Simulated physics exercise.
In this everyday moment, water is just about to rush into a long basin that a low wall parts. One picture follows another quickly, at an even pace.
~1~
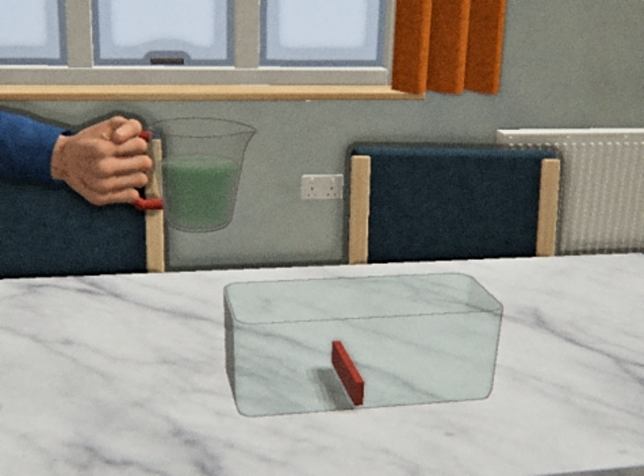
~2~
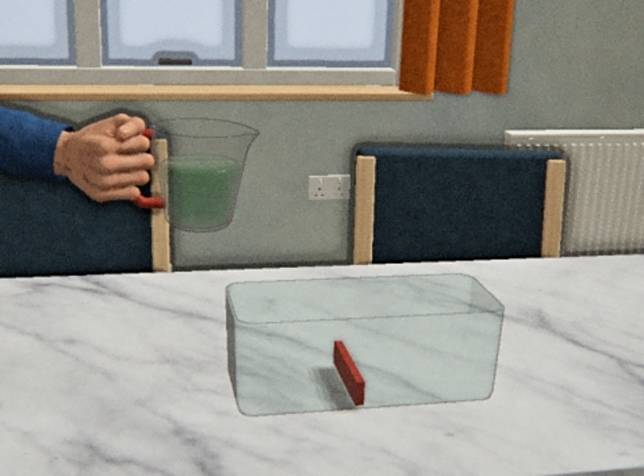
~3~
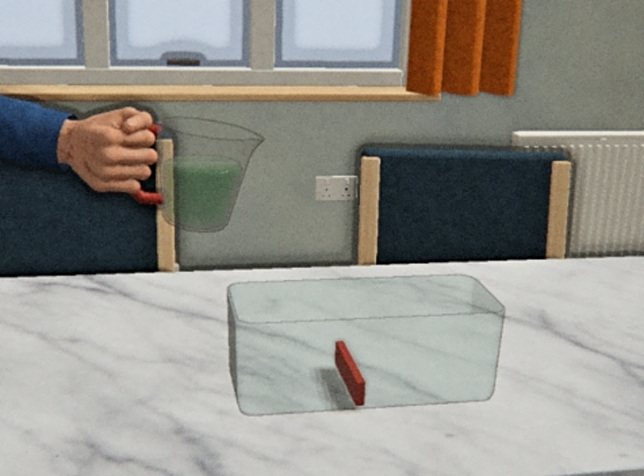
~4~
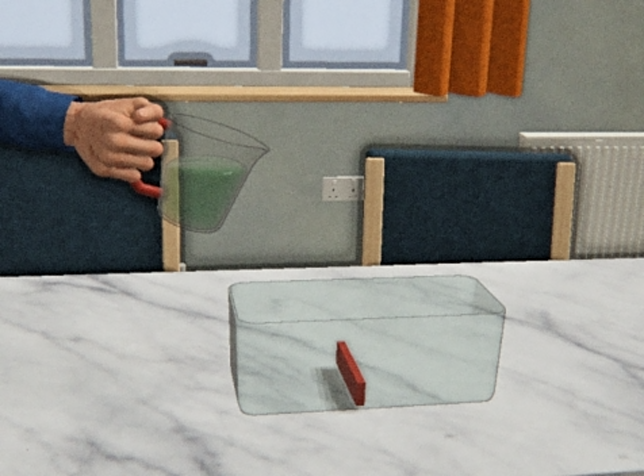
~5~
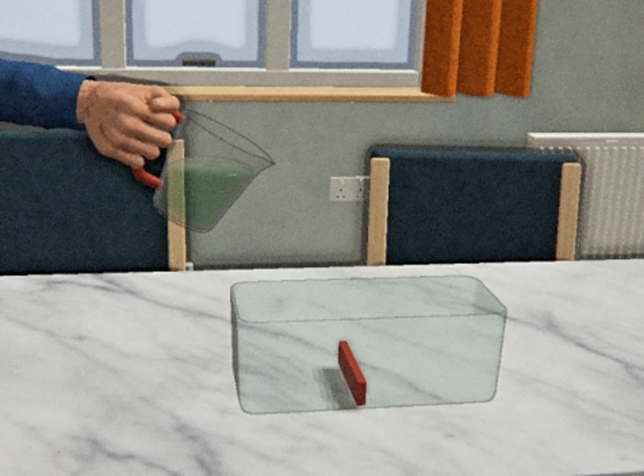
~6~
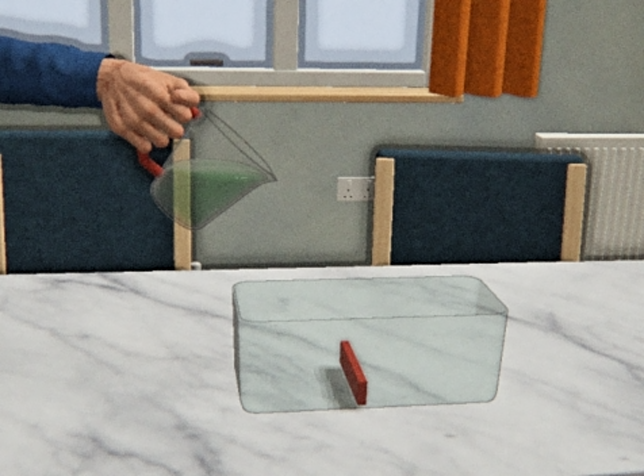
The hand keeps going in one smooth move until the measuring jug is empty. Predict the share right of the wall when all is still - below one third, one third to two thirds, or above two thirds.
The share right of the wall ends up below one third.
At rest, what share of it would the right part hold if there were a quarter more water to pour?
Roughly 10 in a hundred.
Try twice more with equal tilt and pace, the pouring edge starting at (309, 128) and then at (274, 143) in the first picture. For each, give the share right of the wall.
Estimate: 50 per cent, then 10 per cent.
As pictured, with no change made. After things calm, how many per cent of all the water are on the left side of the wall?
That works out near 85 in every hundred.
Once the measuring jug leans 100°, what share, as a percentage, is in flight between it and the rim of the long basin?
Near 35 %.
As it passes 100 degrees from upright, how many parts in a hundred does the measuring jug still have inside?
Still holding around 45 %, give or take.
A moment on, the measuring jug is tipped right over and 47 per cent is still to pour, 18 is left of the wall and 0 right of it.
Next, the measuring jug is tipped right over and 3 per cent is still to pour, 83 is left of the wall and 4 right of it.
Then the measuring jug is tipped right over and 0 per cent is still to pour, 85 is left of the wall and 12 right of it.
Later the measuring jug is tipped right over and 0 per cent is still to pour, 85 is left of the wall and 13 right of it.
In the end 85 per cent lies left of the wall, 13 right of it and 3 outside.
